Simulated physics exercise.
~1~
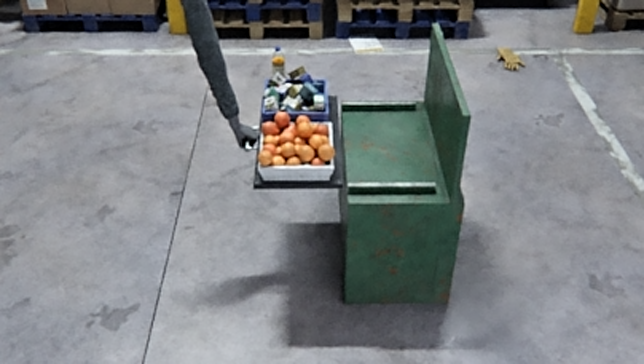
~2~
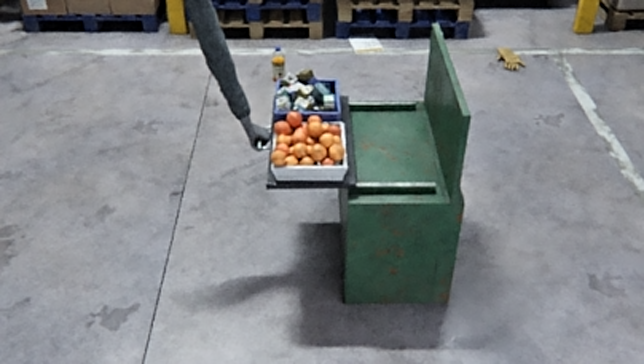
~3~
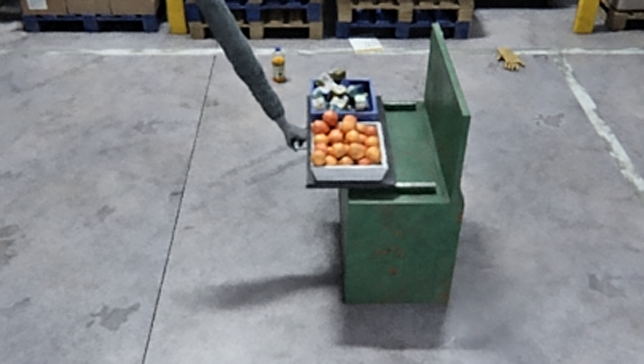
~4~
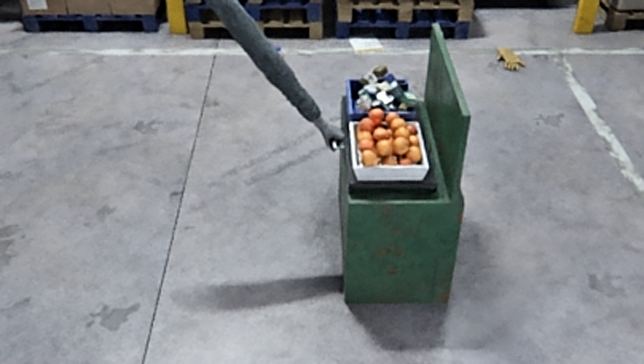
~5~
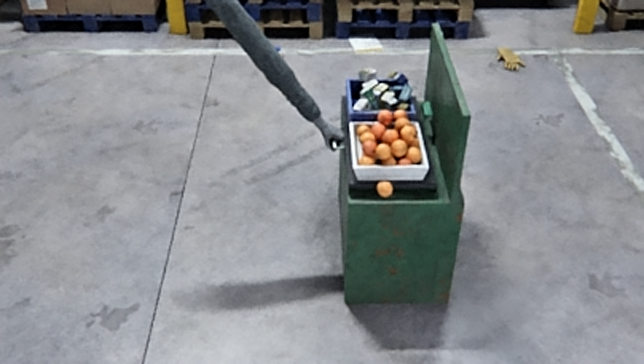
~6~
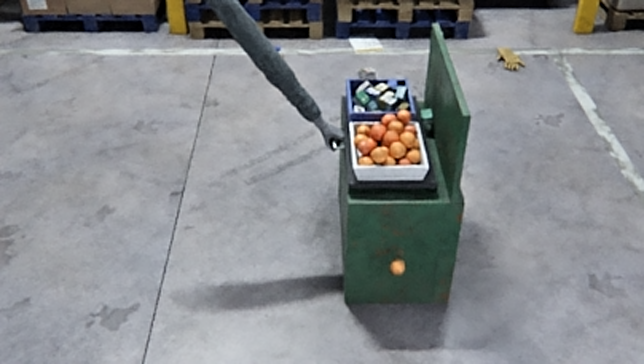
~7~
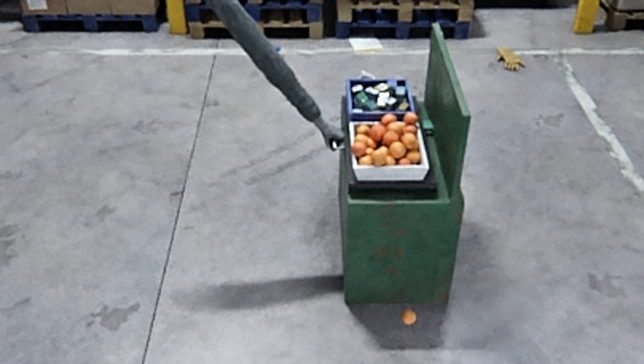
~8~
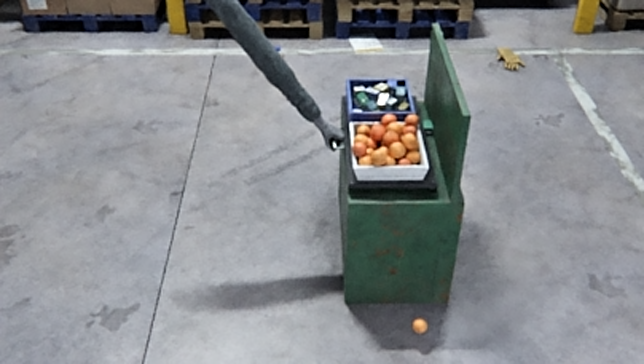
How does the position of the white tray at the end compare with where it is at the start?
At the start the white tray sticks out to the left of the green cabinet. By the end it has moved right and sits over the cabinet, close to the upright back panel.
